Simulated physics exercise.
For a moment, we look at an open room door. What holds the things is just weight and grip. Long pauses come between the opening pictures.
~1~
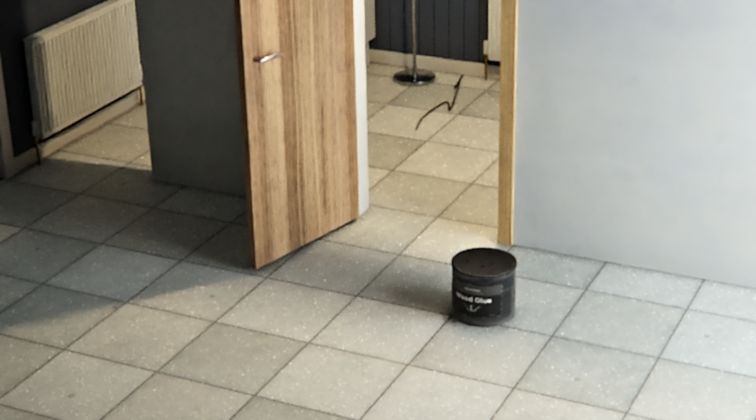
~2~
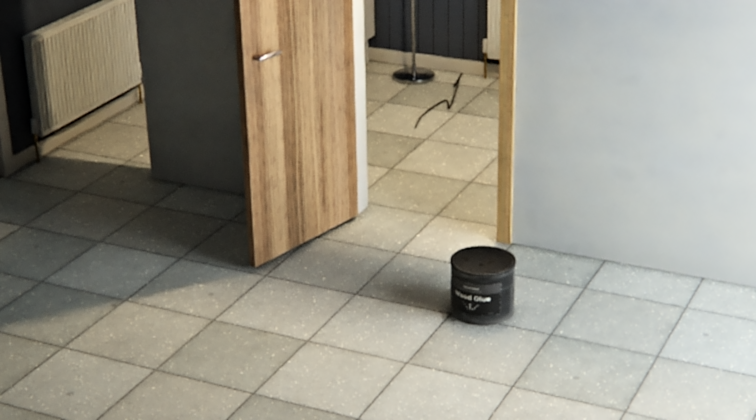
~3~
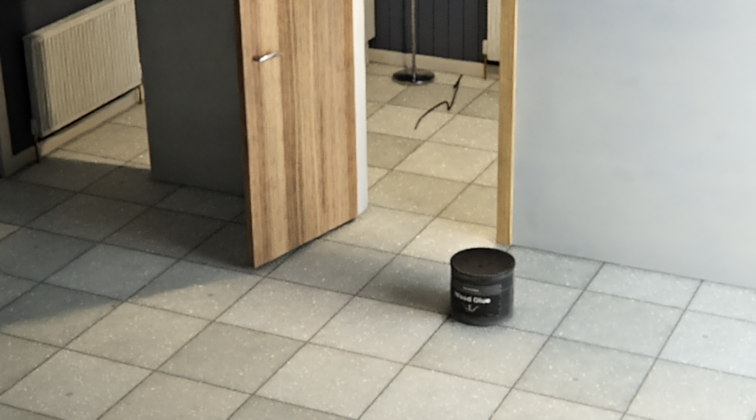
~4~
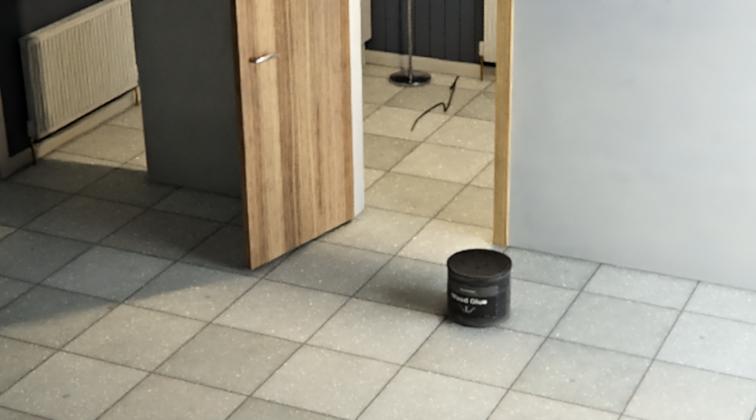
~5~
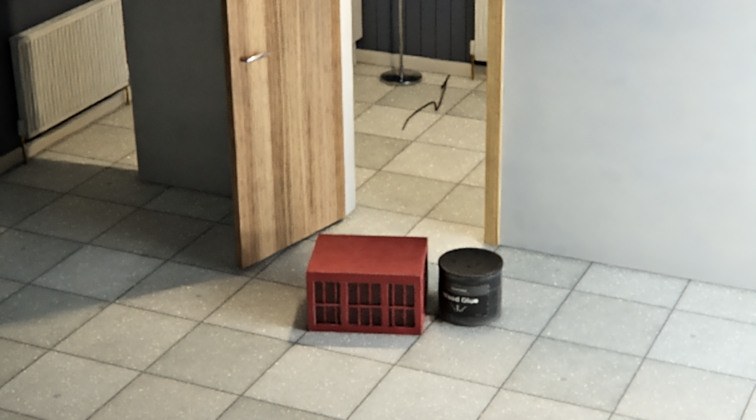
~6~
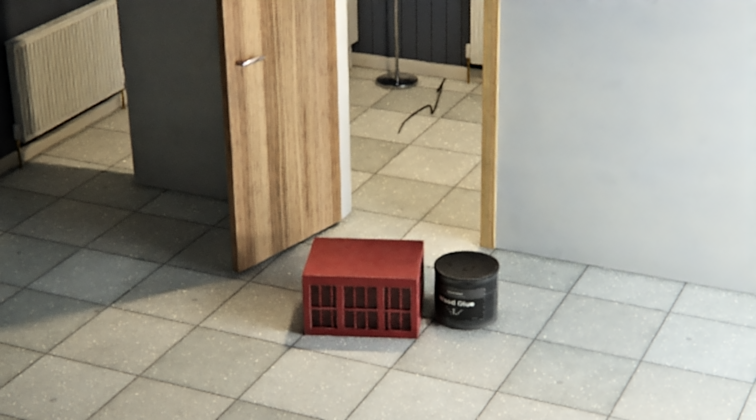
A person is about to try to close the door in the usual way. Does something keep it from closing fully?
The door travels the whole way.
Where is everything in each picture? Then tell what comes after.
In the first frame, door wide open and still; black pail (484, 287).
In the second frame, door wide open and still; black pail (483, 285).
In the third frame, door wide open and still; black pail (482, 287).
In the fourth frame, door wide open and still; black pail (479, 288).
In the fifth frame, door wide open and still; black pail (470, 287).
In the sixth frame, door wide open and still; red chest (365, 287); black pail (466, 290).
Then, 0.70 s past the last view, door 83° open.
Then, 1.30 s past the last view, door 48° open.
Then, 1.80 s past the last view, door 18° open.
Finally, door 0° open; both still in place. Final places as the last picture's camera would see them, red chest near (365, 287).
